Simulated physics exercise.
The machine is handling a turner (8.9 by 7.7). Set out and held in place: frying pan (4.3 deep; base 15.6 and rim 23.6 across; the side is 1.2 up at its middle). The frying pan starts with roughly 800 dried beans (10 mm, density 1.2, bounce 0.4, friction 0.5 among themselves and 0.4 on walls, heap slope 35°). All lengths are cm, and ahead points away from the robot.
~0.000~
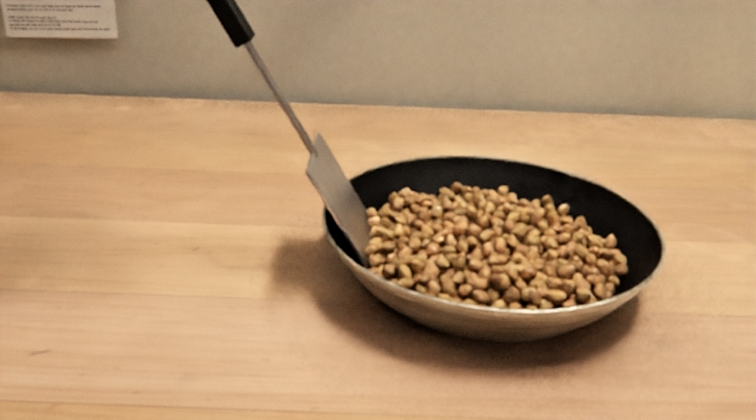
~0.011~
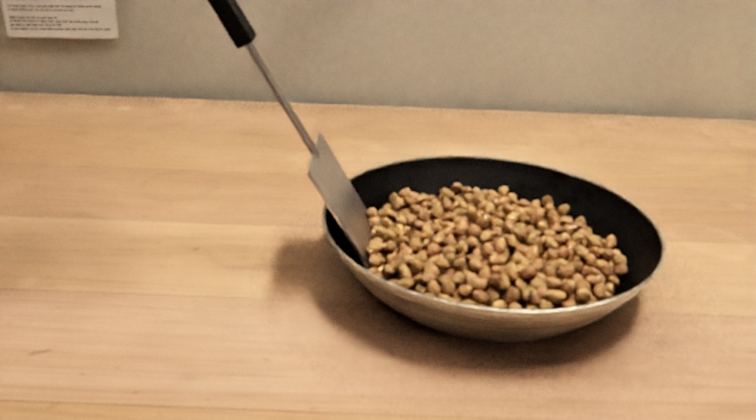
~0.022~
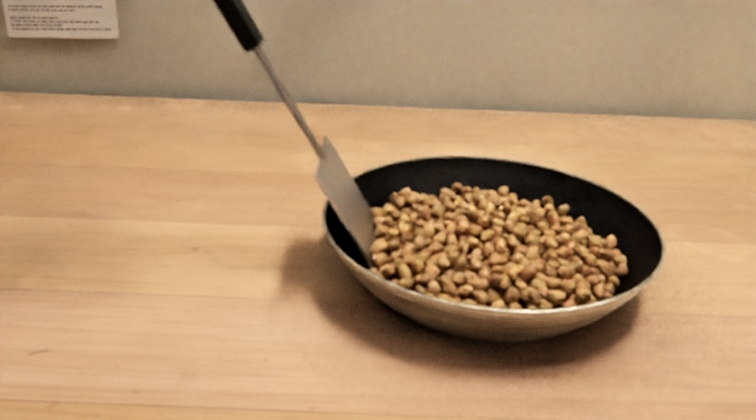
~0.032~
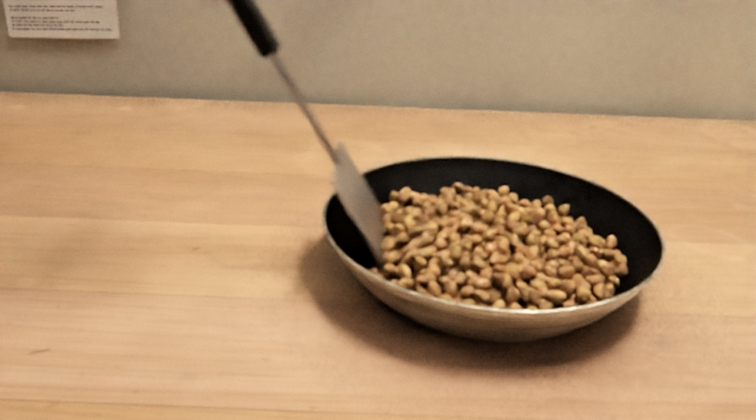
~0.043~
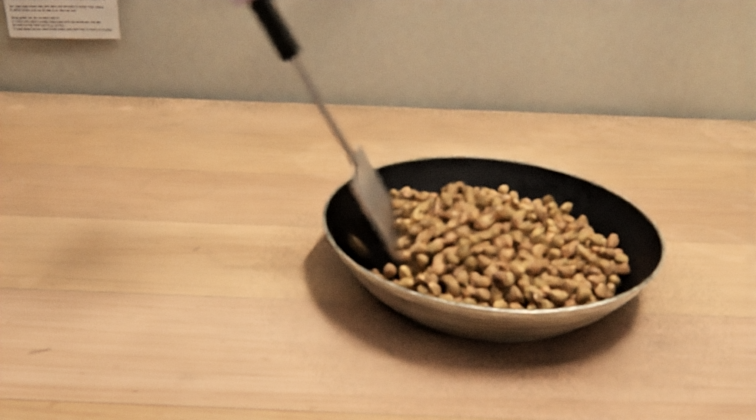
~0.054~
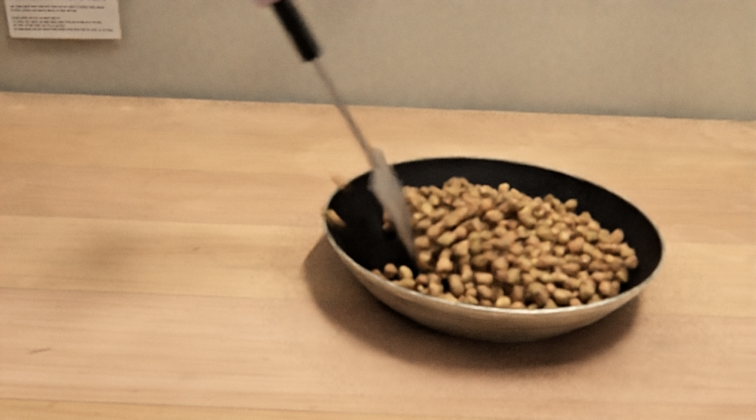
A turner pushes rightward through brown beans in a black frying pan, bunching them up.
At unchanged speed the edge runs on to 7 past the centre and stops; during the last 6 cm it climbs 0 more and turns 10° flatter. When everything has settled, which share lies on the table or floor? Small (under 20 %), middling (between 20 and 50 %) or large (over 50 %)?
Share on the table or floor: Middling (between 20 and 50 %).
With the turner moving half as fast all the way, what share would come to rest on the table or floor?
It would be near 10 per cent.
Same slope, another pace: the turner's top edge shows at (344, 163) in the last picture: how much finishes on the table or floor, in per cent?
About 10 per cent.
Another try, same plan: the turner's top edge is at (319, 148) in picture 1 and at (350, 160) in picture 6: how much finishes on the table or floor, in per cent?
Some 15 per cent.
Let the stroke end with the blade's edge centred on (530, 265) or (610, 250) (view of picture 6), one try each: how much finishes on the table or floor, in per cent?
Some 10 and 50 per cent.
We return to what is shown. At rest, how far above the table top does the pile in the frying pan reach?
Some 6.0 cm.
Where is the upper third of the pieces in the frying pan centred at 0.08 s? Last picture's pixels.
Around (510, 224).
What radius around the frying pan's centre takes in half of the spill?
About 20 cm.
By 0.08 s, sloping 60°, highest piece 11 above the table; 798 in the frying pan, 2 on the blade or in flight.
By 0.11 s, sloping 57°, highest piece 16 above the table; 798 in the frying pan, 2 on the blade or in flight.
By 0.32 s, sloping 50°, highest piece 30 above the table; 594 in the frying pan, 169 on the table or floor, 37 on the blade or in flight.
By 1.37 s, sloping 50°, highest piece 6 above the table; 594 in the frying pan, 206 on the table or floor.
Final count, 594 in the frying pan, 206 on the table or floor. That is 26 % on the table or floor.
